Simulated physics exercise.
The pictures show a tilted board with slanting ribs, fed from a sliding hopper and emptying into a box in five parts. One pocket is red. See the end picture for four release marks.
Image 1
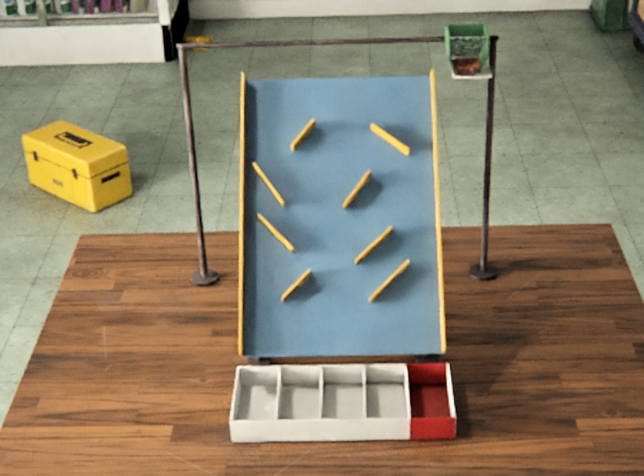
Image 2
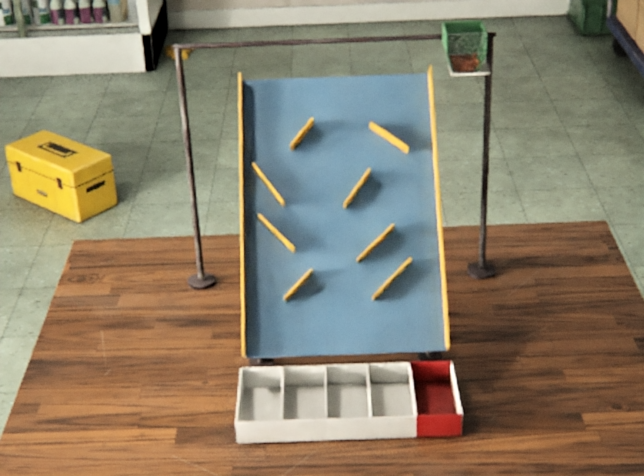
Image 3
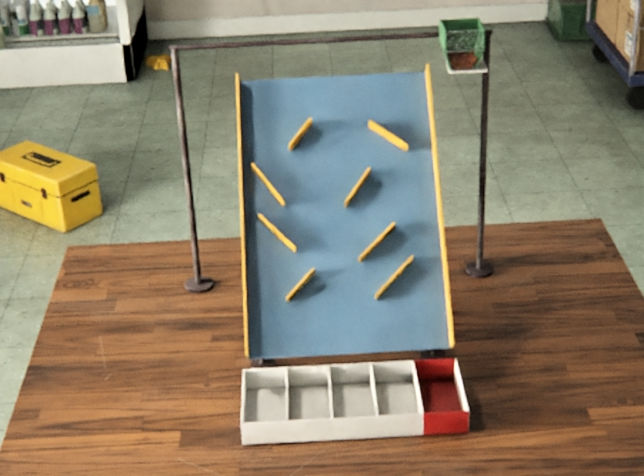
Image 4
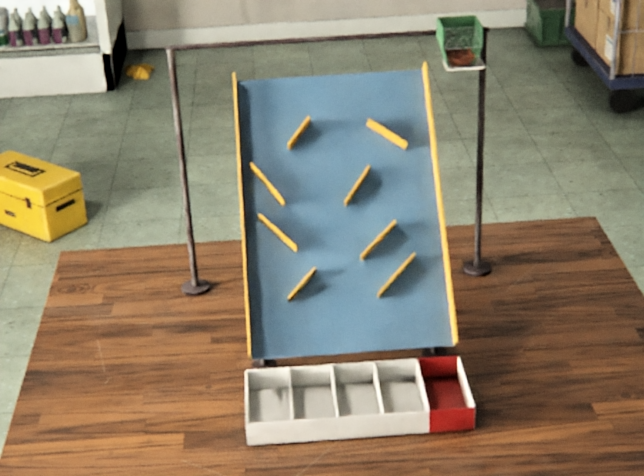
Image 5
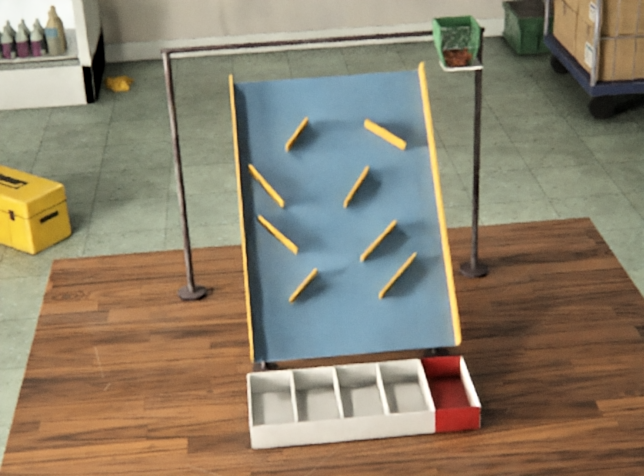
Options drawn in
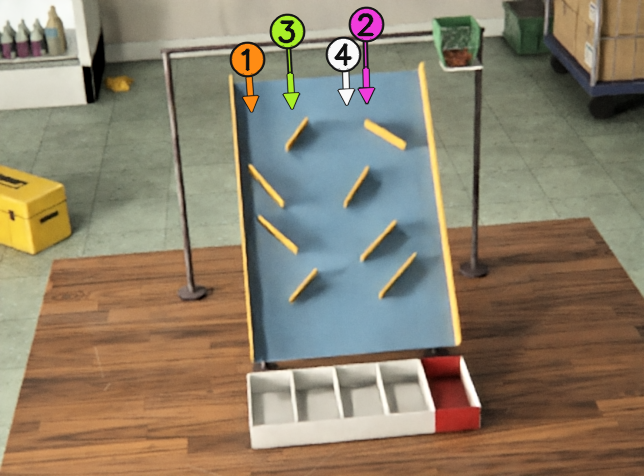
In the video, a tilted blue board with slanting yellow ribs stands behind a five-part box with one red pocket, while the view shifts slowly around it; the green hopper stays at the rail's right end and nothing else moves.
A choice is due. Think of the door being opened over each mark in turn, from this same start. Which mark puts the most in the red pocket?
The answer is mark 2.
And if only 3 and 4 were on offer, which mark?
Here it is mark 4.
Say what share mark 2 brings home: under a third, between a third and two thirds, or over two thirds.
It is between a third and two thirds.
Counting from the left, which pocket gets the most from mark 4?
The first from the left.
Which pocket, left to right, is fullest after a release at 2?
The fifth from the left.
On the marked copy, mark 1 meets the board at (251, 106); mark 2 meets the board at (366, 97); mark 3 meets the board at (291, 103); mark 4 meets the board at (346, 99).
For mark 1, a stray few in the red pocket, most in other pockets, about a quarter outside the box.
For mark 2, about half in the red pocket, about a third in other pockets, a small part outside the box.
For mark 3, none in the red pocket, nearly all in other pockets, a small part outside the box.
For mark 4, a small part in the red pocket, most in other pockets, a stray few held on the board, a small part outside the box.
